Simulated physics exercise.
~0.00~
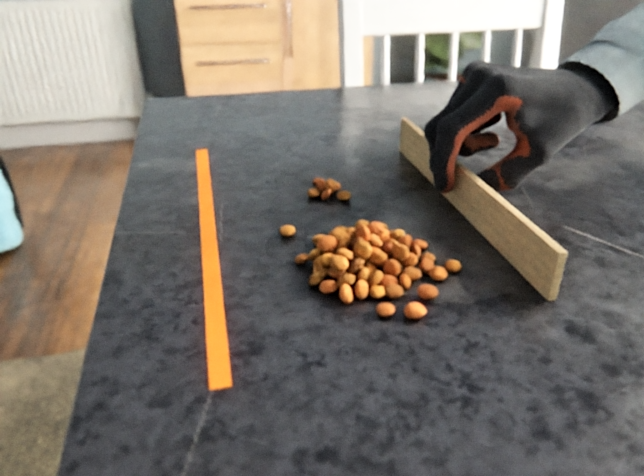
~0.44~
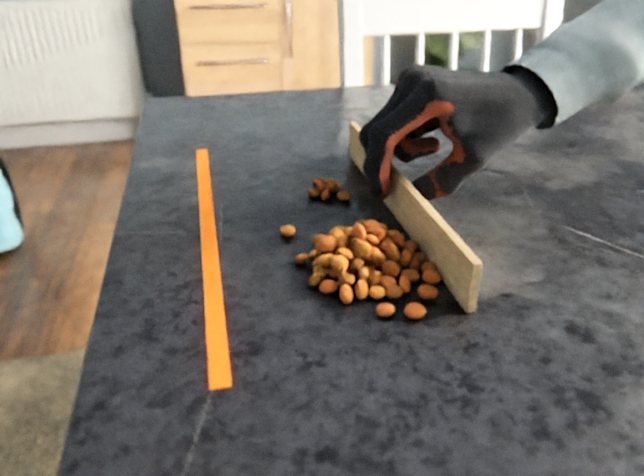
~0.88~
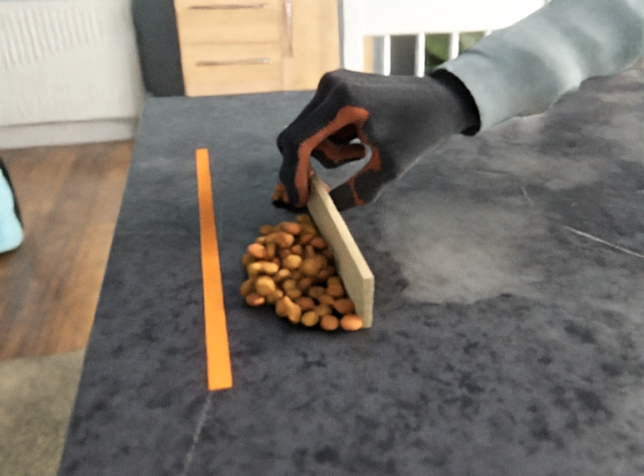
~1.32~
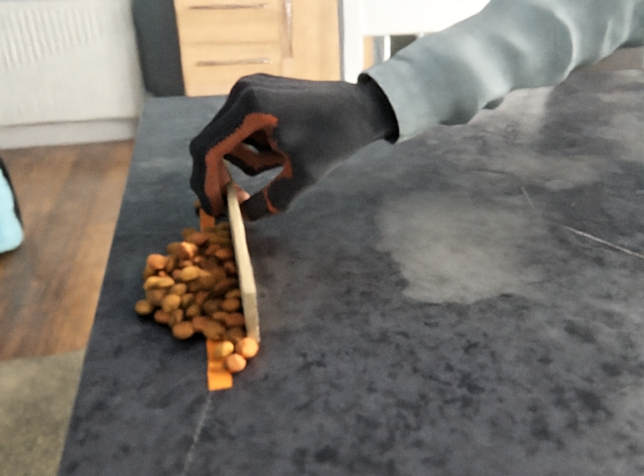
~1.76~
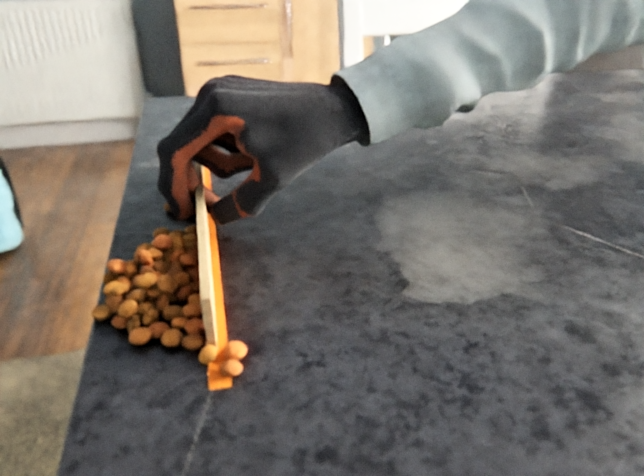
A gloved hand pushing two clusters of small brown pieces leftward with a flat strip, stopping at orange tape near the table's edge.
